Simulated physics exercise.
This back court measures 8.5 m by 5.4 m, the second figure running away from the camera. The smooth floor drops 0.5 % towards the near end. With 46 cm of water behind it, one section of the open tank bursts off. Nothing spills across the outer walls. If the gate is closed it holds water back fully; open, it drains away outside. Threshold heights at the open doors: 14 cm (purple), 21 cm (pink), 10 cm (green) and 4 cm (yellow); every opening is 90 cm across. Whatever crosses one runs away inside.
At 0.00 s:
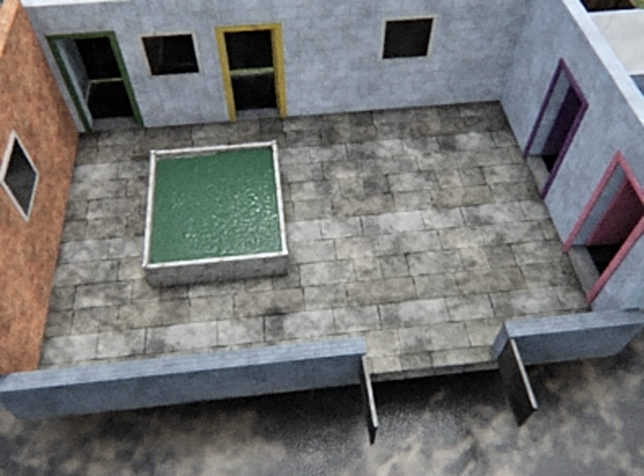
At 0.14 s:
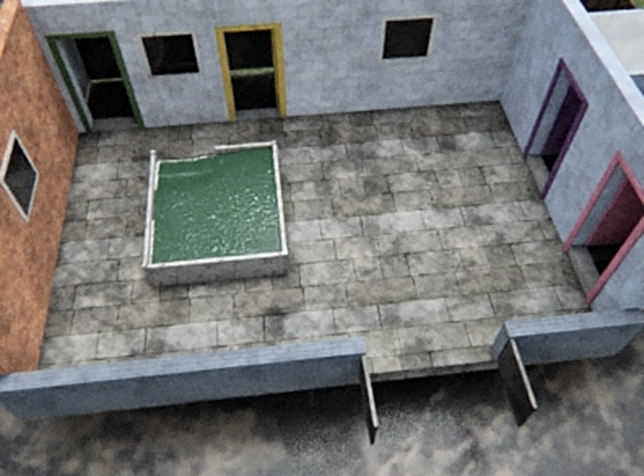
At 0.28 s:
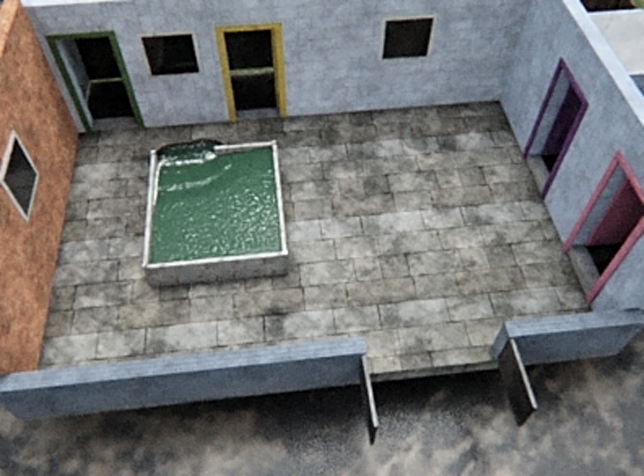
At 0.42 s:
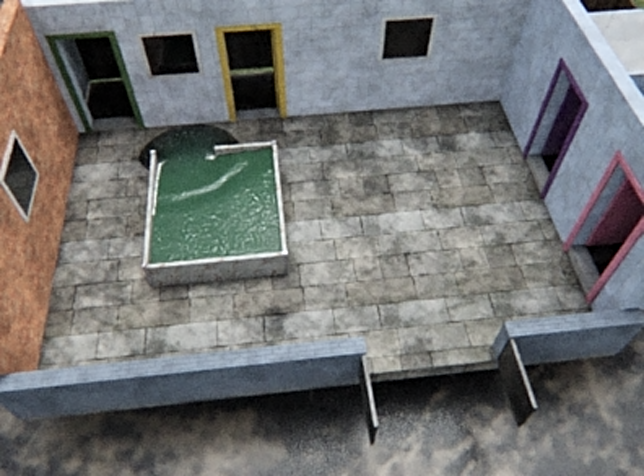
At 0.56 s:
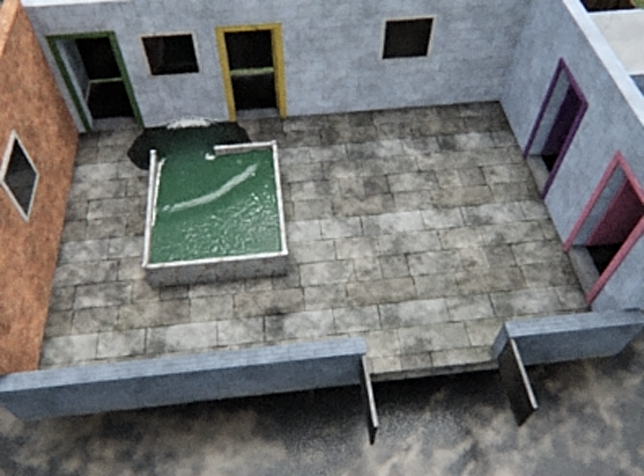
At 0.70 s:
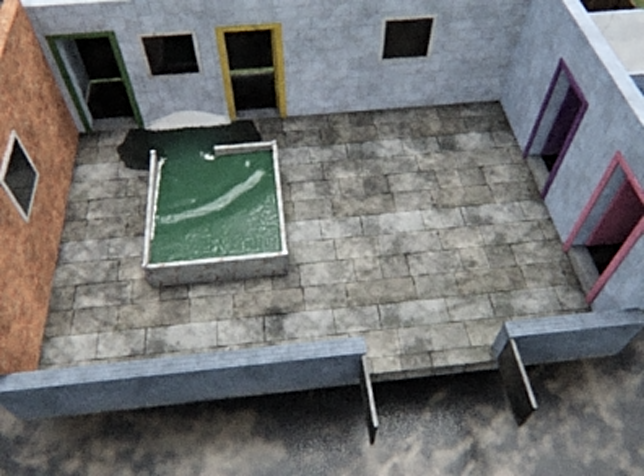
Green water breaks through the tank's far side and spreads across the floor to the back wall.
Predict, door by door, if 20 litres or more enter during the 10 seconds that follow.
Door by door: At the purple door it does not reach the limit; at the pink door it keeps below the limit; at the green door it passes the limit; at the yellow door it exceeds the limit.
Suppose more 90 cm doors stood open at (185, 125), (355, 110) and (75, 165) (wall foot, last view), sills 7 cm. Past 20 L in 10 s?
In turn: Above, under, above.
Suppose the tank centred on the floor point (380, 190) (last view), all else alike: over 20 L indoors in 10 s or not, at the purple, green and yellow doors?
Against that limit: Purple under, green below, yellow past it.
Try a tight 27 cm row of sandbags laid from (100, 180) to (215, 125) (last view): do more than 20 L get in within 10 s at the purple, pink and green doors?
Then: Purple not over, pink under, green under.
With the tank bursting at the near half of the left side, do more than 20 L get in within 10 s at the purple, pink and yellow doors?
Then: Purple not over, pink under, yellow under.
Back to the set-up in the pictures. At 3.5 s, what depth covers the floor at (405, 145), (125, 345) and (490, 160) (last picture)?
In that order: 3, 0 and 0 cm.
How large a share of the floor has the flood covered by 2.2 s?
About 15 per cent.
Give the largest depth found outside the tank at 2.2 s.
Up to some 34 cm.
After 1.4 s water covers 10 % of the floor and is deepest (32 cm) near (182, 130); purple door not reached, pink door not reached, green door 14 cm at the sill, 0 L in, yellow door 8 cm at the sill, 2 L in.
After 2.2 s water covers 15 % of the floor and is deepest (34 cm) near (182, 130); purple door not reached, pink door not reached, green door 16 cm at the sill, 8 L in, yellow door 9 cm at the sill, 9 L in.
After 3.5 s water covers 40 % of the floor and is deepest (27 cm) near (79, 138); purple door not reached, pink door not reached, green door 17 cm at the sill, 35 L in, yellow door 8 cm at the sill, 27 L in.
After 6.0 s water covers 65 % of the floor and is deepest (18 cm) near (87, 144); purple door 6 cm at the sill, 0 L in, pink door not reached, green door 14 cm at the sill, 69 L in, yellow door 7 cm at the sill, 44 L in.
After 10.0 s water covers 90 % of the floor and is deepest (10 cm) near (78, 145); purple door 5 cm at the sill, 0 L in, pink door 3 cm at the sill, 0 L in, green door 9 cm at the sill, 83 L in, yellow door 4 cm at the sill, 52 L in.
